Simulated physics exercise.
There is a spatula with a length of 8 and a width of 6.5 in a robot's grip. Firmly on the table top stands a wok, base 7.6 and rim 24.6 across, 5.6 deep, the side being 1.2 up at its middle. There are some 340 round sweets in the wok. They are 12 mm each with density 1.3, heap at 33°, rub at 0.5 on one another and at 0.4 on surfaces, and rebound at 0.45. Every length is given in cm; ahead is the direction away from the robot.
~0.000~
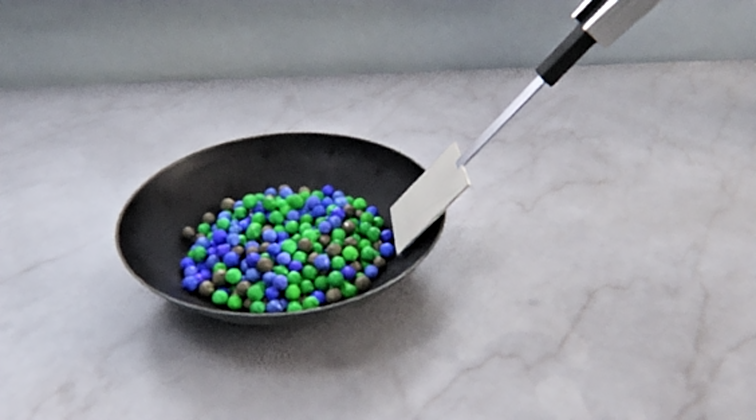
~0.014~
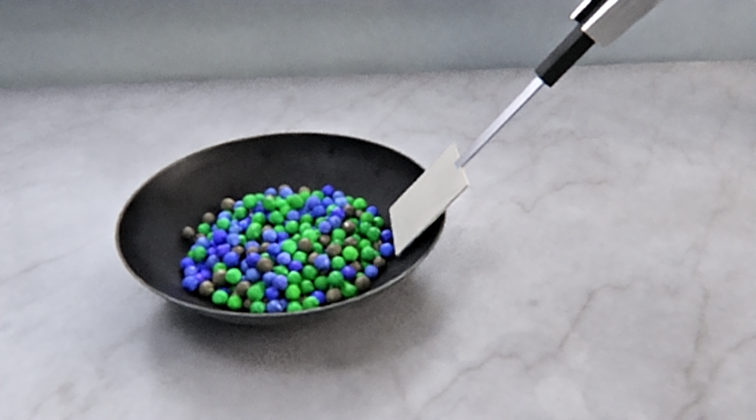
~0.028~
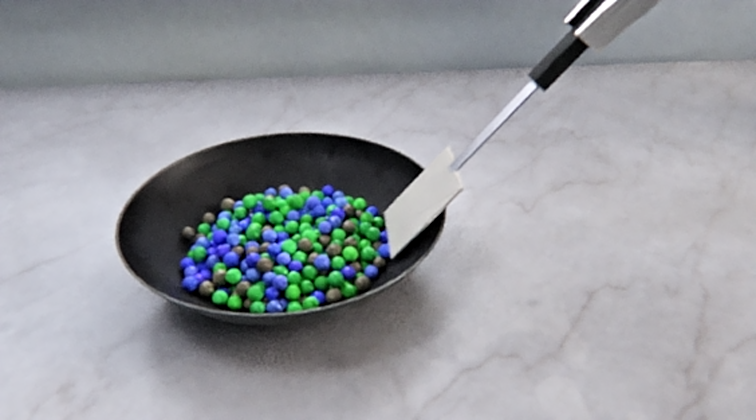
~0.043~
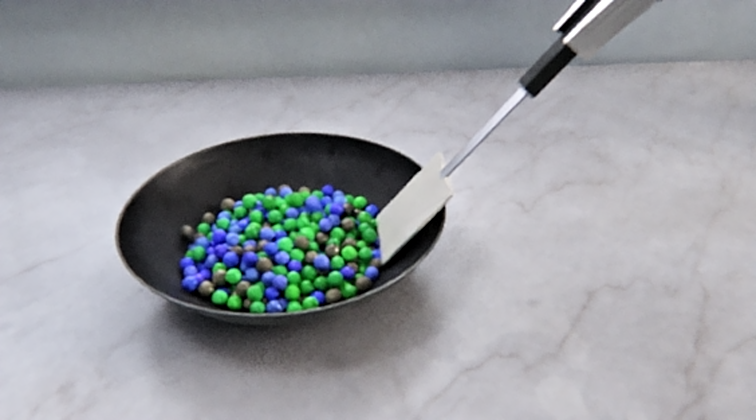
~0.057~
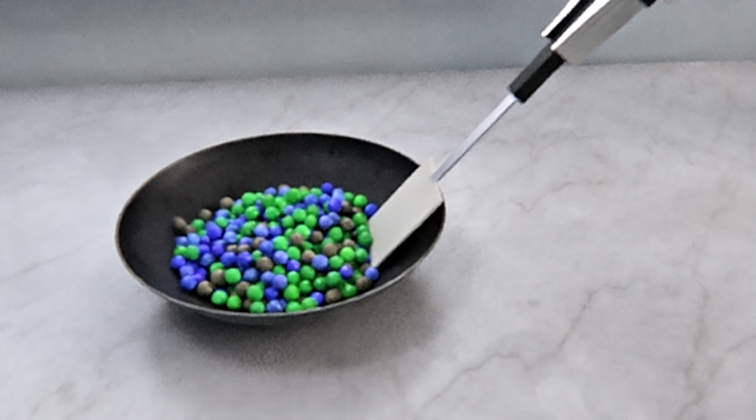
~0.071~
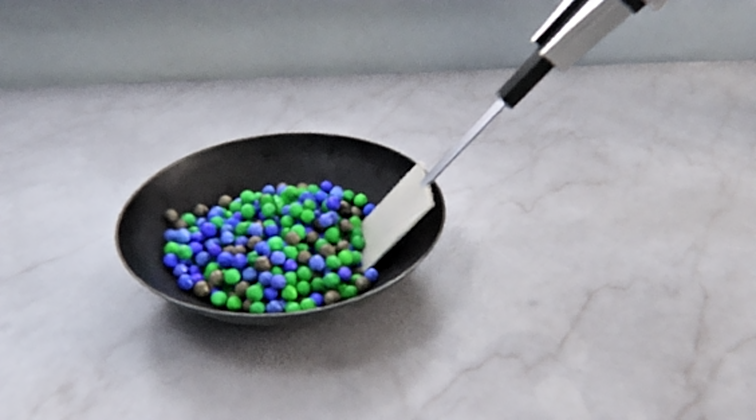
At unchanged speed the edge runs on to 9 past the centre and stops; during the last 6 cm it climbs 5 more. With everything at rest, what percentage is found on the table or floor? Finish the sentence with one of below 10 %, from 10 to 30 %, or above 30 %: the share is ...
The share is from 10 to 30 %.
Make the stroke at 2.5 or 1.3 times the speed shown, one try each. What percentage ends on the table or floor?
Estimates, in order: 45 % and 25 %.
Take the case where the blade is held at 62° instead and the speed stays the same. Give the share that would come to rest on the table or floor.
In that case around 15 per cent.
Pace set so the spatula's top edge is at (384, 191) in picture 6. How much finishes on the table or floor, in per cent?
Share: Roughly 40 %.
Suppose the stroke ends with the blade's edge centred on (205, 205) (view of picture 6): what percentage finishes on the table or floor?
0 %.
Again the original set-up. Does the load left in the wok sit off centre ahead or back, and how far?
The balance point lies close to 3.5 cm ahead.
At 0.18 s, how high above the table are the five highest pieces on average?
Roughly 5 centimetres.
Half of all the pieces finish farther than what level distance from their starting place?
Level distance of roughly 4 cm.
By 0.18 s, sloping 50°, highest piece 6 above the table; 341 in the wok.
By 0.28 s, sloping 50°, highest piece 7 above the table; 340 in the wok, 1 on the blade or in flight.
By 0.54 s, sloping 50°, highest piece 7 above the table; 284 in the wok, 47 on the table or floor, 10 on the blade or in flight.
By 1.59 s, sloping 50°, highest piece 5 above the table; 284 in the wok, 57 on the table or floor.
Final count, 284 in the wok, 57 on the table or floor. That is 17 % on the table or floor.
